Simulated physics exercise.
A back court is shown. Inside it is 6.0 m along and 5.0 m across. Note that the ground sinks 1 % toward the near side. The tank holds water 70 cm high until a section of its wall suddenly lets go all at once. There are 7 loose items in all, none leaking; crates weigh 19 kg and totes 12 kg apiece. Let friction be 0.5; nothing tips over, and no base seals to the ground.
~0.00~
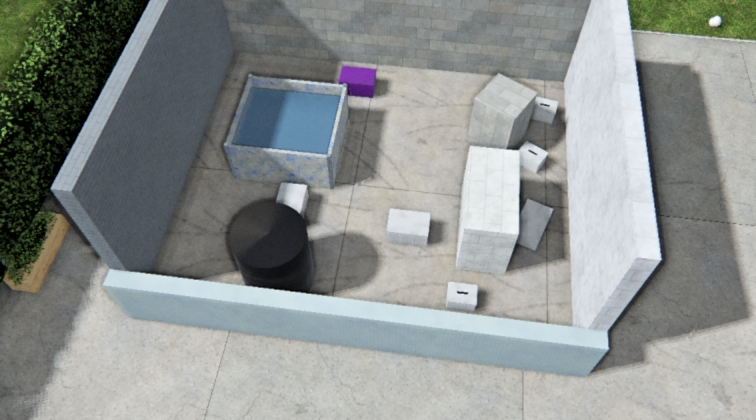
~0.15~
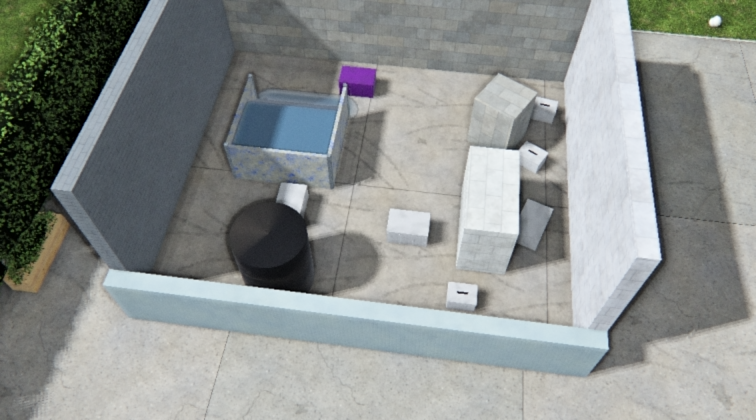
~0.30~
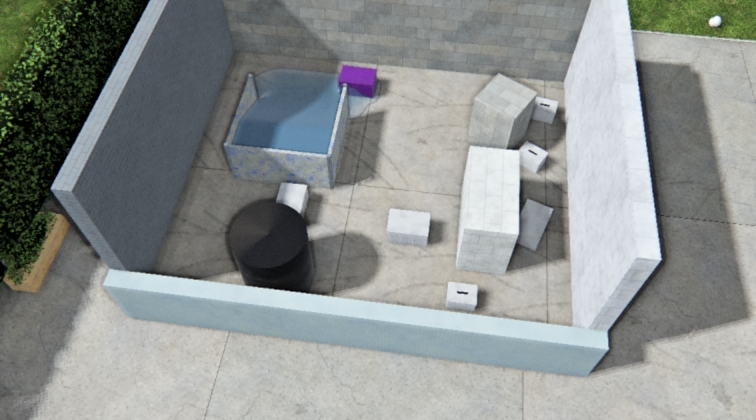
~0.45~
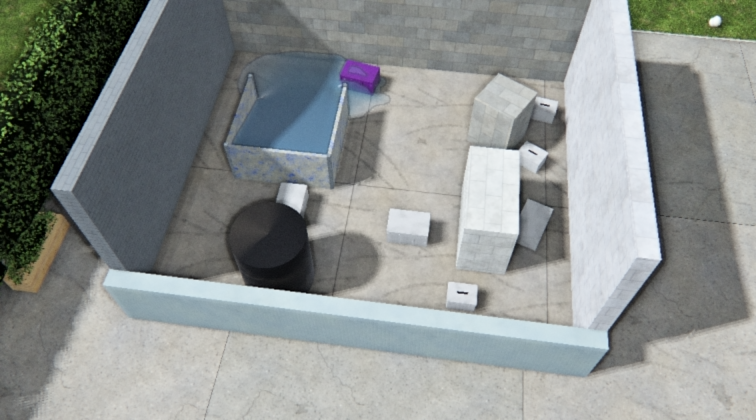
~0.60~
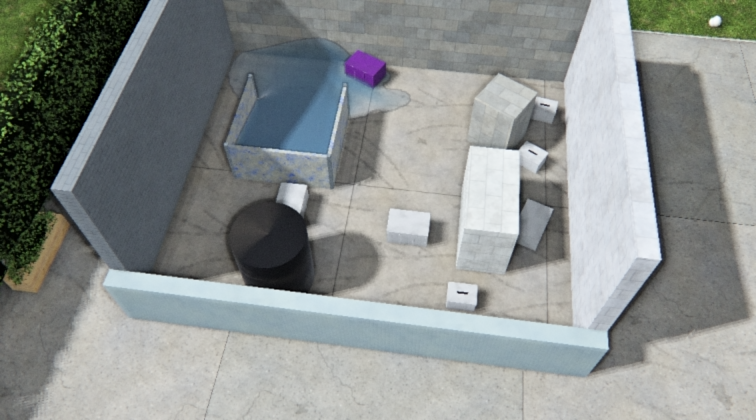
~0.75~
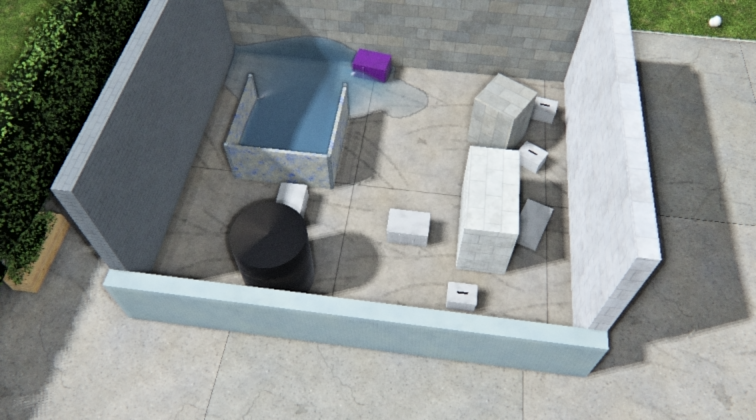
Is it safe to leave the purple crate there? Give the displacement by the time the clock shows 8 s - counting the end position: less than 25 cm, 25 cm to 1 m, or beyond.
It ends well off its spot.
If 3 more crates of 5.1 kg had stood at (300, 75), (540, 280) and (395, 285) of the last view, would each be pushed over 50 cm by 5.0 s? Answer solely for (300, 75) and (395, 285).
Well, the first one is higher and the other lower.
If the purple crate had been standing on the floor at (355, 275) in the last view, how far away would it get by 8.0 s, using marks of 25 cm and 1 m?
Put there, it remains roughly in place.
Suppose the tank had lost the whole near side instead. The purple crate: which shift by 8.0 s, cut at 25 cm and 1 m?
After that, the purple crate hardly moves.
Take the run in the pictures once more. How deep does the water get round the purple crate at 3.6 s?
The depth there is around 14 cm.
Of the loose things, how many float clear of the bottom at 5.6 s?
My tally comes to 1.
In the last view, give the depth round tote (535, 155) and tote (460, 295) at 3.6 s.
I'd put it at 5 cm and 0 cm respectively.
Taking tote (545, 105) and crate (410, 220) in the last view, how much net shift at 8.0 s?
In turn: 300 cm, 0 cm.
After 1.6 s the purple crate is near (443, 75), 1.5 m from its start, aground; 0 afloat.
After 3.6 s the purple crate is near (551, 96), 3.3 m from its start, afloat; 1 afloat.
After 5.6 s the purple crate is near (541, 189), 3.7 m from its start, afloat; 1 afloat.
After 8.0 s the purple crate is near (523, 277), 4.5 m from its start, afloat; 2 afloat.
